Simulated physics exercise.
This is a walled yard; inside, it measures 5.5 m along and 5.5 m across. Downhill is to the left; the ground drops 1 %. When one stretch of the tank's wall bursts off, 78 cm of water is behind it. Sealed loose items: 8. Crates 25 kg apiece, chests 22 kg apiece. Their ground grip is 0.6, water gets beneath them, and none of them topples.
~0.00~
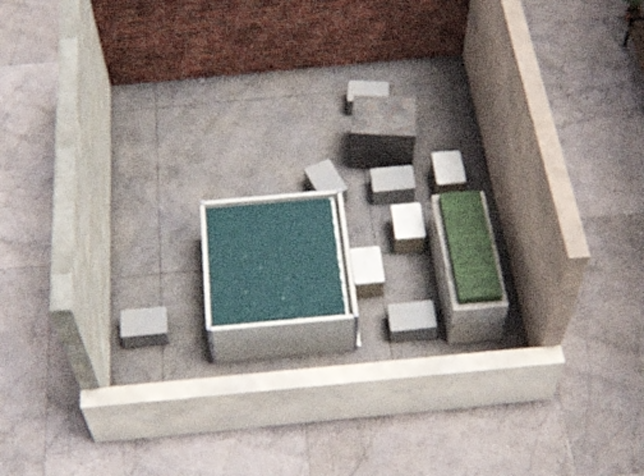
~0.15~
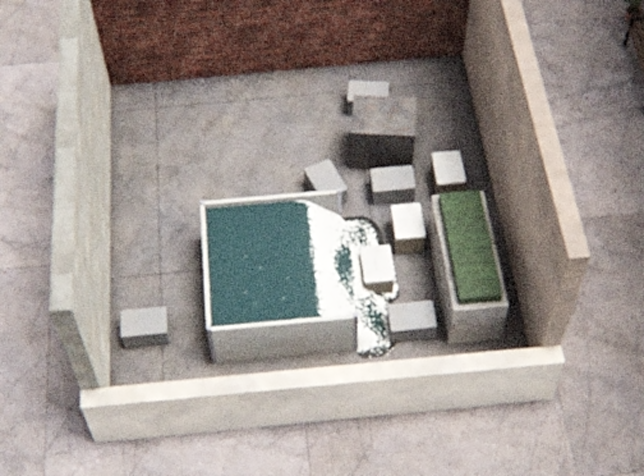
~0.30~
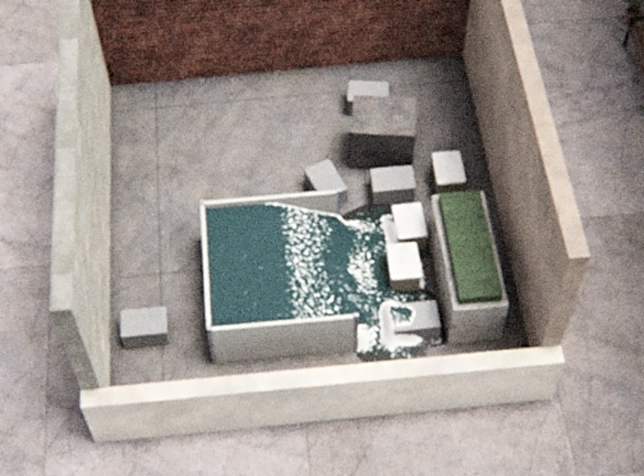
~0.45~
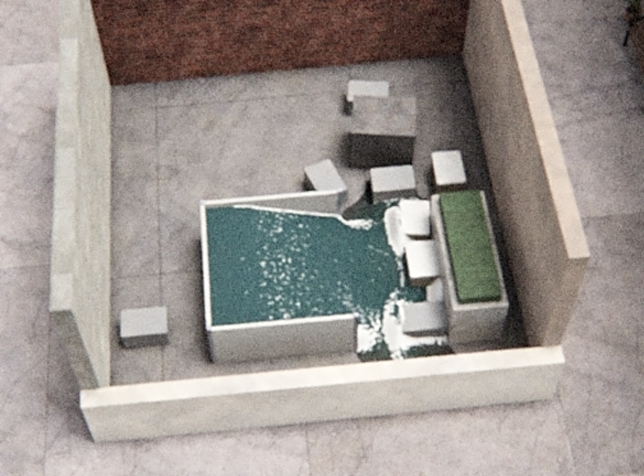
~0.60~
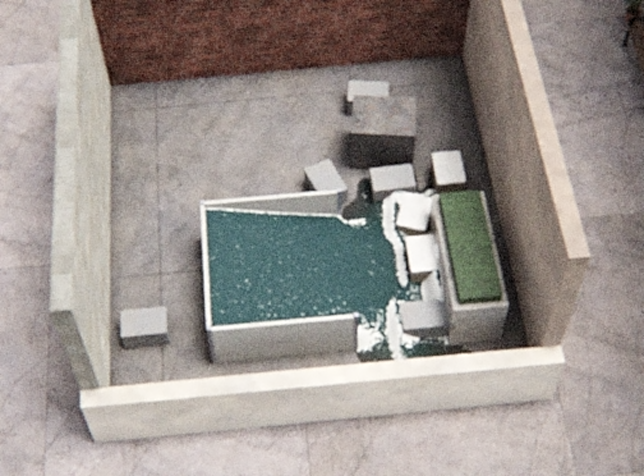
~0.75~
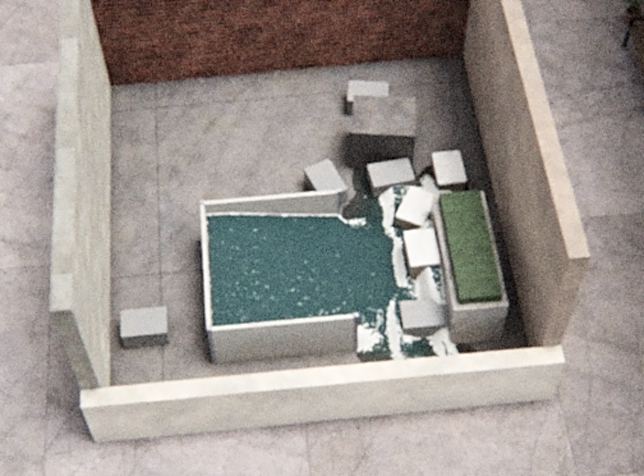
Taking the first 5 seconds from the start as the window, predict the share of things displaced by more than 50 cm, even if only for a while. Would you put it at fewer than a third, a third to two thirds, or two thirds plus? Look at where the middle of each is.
Most likely the fraction ends up no lower than two thirds, I'd say.
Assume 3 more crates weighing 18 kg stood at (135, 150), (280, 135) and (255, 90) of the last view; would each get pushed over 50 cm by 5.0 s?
So it's stays below, then gets above, then gets above.
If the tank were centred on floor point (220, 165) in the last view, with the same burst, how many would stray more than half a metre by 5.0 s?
7.
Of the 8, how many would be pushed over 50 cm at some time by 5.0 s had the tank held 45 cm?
I count 4 of them in that case.
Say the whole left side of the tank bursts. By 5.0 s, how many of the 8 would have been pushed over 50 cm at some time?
In that case the number is 1.
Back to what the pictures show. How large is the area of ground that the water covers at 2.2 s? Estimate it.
Some 16 m2 of it.
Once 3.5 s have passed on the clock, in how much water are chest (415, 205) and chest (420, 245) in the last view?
Around 8 cm and 20 cm.
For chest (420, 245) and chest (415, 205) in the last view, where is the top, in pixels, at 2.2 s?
Estimated pixels: (405, 206) and (432, 80).
After 1.1 s 2 of 8 are over 50 cm from their spots; 3 afloat.
After 2.2 s 4 of 8 are over 50 cm from their spots; 4 afloat.
After 3.5 s 6 of 8 are over 50 cm from their spots; 3 afloat.
After 5.0 s 7 of 8 are over 50 cm from their spots, and 7 have been at some point; 1 afloat.
